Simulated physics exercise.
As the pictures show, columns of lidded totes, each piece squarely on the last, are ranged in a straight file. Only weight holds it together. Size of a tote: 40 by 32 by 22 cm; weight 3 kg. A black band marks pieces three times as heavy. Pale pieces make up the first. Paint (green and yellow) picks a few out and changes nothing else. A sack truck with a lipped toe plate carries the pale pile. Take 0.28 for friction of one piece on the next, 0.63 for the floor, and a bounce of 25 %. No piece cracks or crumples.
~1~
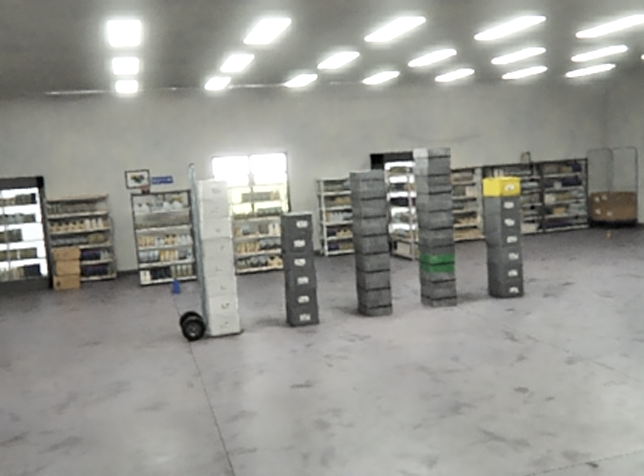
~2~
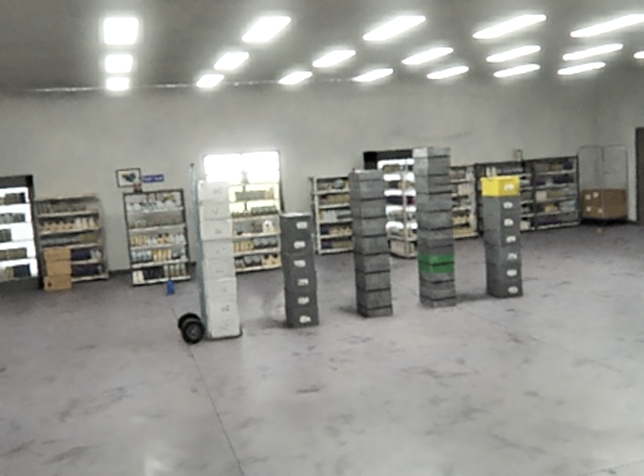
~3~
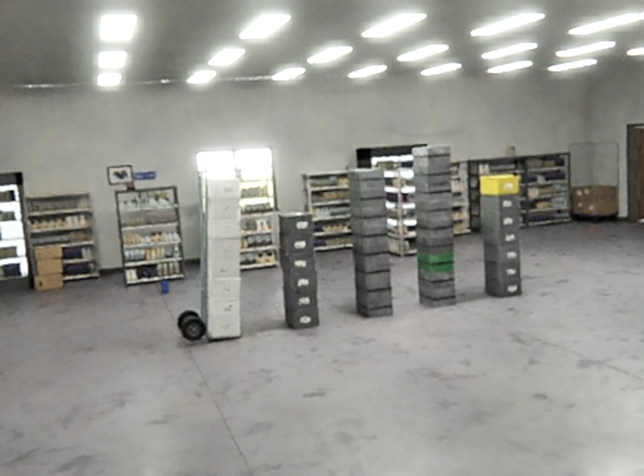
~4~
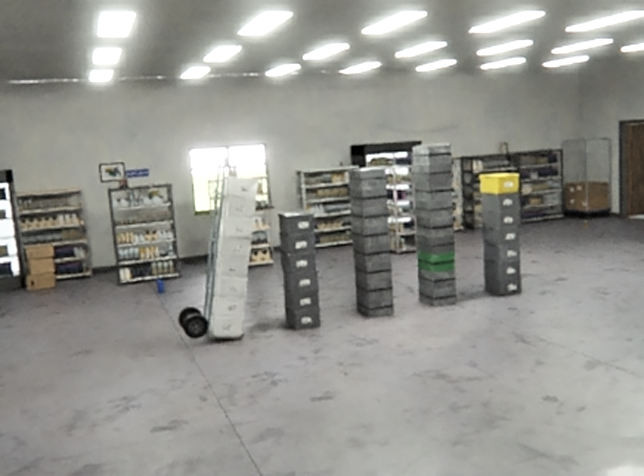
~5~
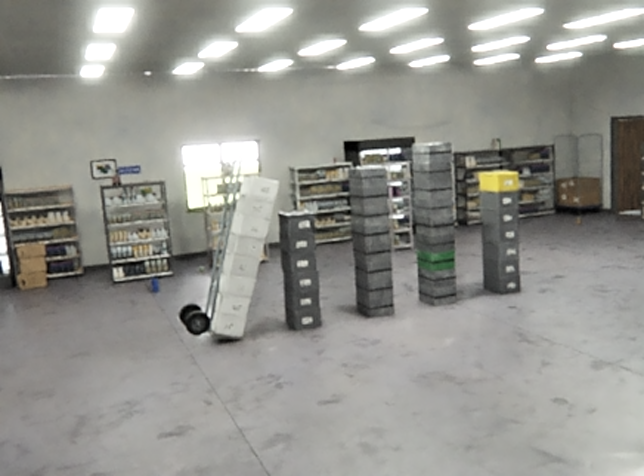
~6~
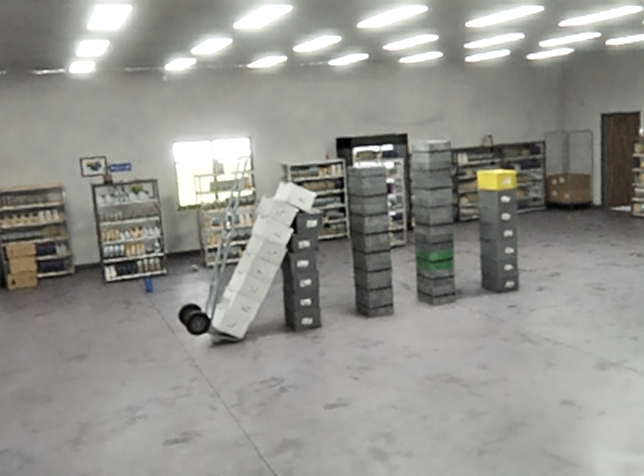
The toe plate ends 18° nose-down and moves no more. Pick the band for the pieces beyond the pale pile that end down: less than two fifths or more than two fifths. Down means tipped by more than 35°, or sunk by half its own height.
Over two fifths of them.
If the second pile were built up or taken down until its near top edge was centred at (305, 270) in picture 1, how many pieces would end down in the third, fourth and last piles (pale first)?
In that case third 0, fourth 0, last 0.
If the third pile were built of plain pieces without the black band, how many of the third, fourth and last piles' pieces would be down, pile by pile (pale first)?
Then third 7, fourth 9, last 6.
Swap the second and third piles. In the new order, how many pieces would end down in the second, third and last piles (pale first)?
In that case second 0, third 0, last 0.
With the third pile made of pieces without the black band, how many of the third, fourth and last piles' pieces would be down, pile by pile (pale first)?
Then third 7, fourth 9, last 6.
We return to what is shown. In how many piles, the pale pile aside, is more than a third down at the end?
4 in all.
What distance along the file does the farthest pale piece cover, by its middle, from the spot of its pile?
Some 250 cm.
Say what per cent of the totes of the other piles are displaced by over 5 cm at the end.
Shifted: 95 per cent.
Then, 0.74 s later than the last frame, 8 of the pale pile down; 5 of the 30 other totes down.
Then, 2.58 s later than the last frame, 7 of the pale pile down; 16 of the 30 other totes down; green tote tilted 26°; yellow tote moved 19 cm.
Then, 3.42 s later than the last frame, 7 of the pale pile down; 28 of the 30 other totes down; yellow tote on its side; green tote tilted 50°, 36 cm lower.
When it is over, 7 of the pale pile down; 28 of the 30 other totes down; yellow tote upside down; green tote tilted 50°, 36 cm lower. That is 93 per cent. In pixels of the last frame, middles, green tote near (484, 278).
